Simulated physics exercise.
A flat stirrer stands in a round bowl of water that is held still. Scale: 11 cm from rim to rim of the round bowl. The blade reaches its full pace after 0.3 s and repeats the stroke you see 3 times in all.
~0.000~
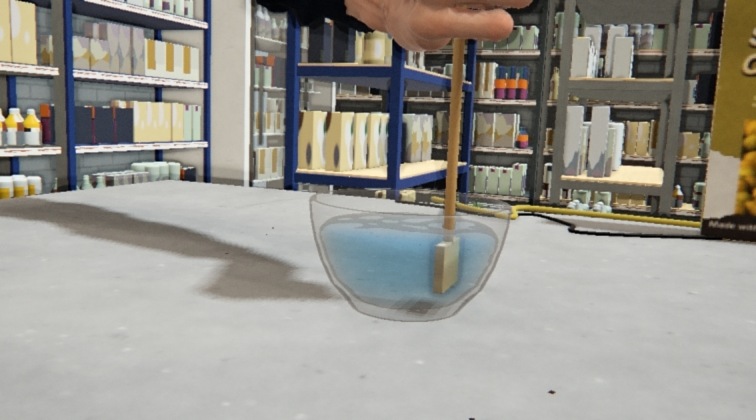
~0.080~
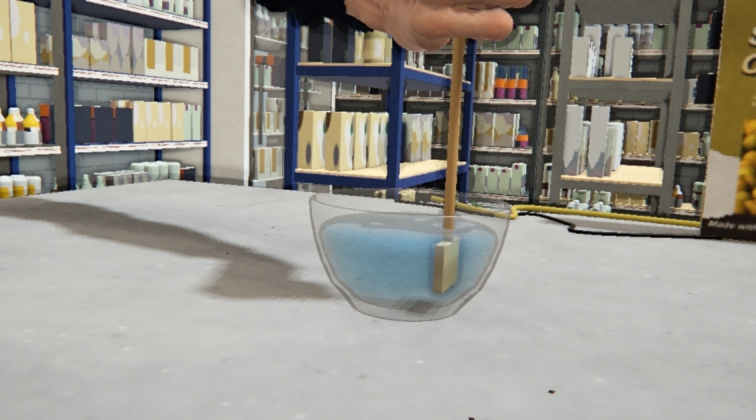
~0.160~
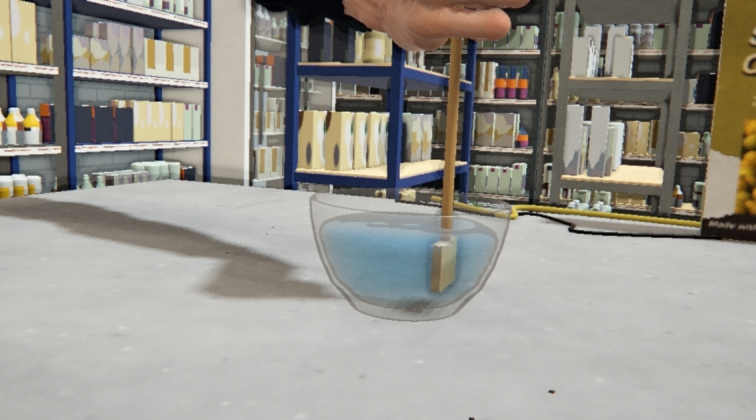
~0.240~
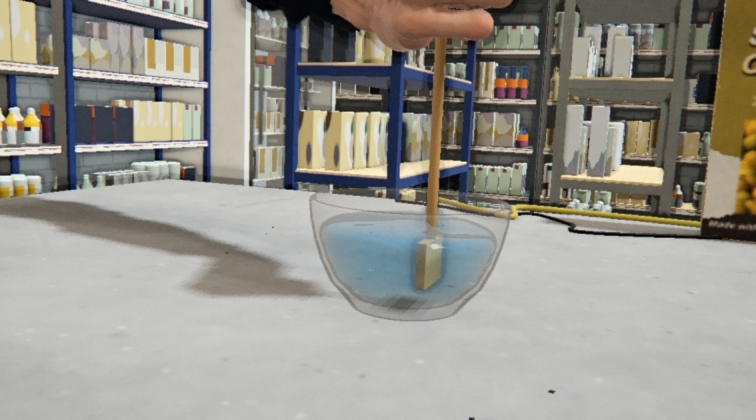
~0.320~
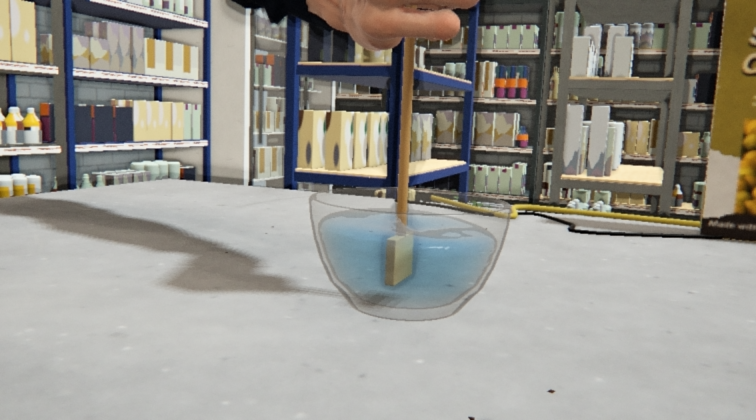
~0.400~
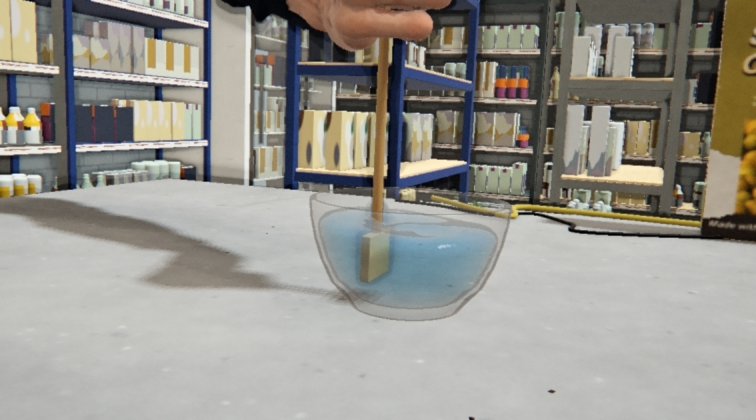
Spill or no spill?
This round bowl stays dry outside.
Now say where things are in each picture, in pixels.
In the first frame, the stem is at (457, 83); the water meets the walls at (327, 219) and (498, 237); the rim runs from (322, 197) to (507, 214).
In the second frame, the stem is at (457, 83); the water meets the walls at (328, 219) and (499, 236).
In the third frame, the stem is at (454, 83); the water meets the walls at (328, 218) and (497, 237).
In the fourth frame, the stem is at (439, 83); the water meets the walls at (328, 217) and (496, 242).
In the fifth frame, the stem is at (408, 82); the water meets the walls at (327, 214) and (496, 240).
In the sixth frame, the stem is at (383, 81); the water meets the walls at (327, 211) and (499, 235).
After 0.85 s 0 ml is over the rim.
After 1.29 s 0 ml is over the rim.
After 1.74 s 0 ml is over the rim.
After 2.18 s 0 ml is over the rim.
In the end 0 ml is over the rim.
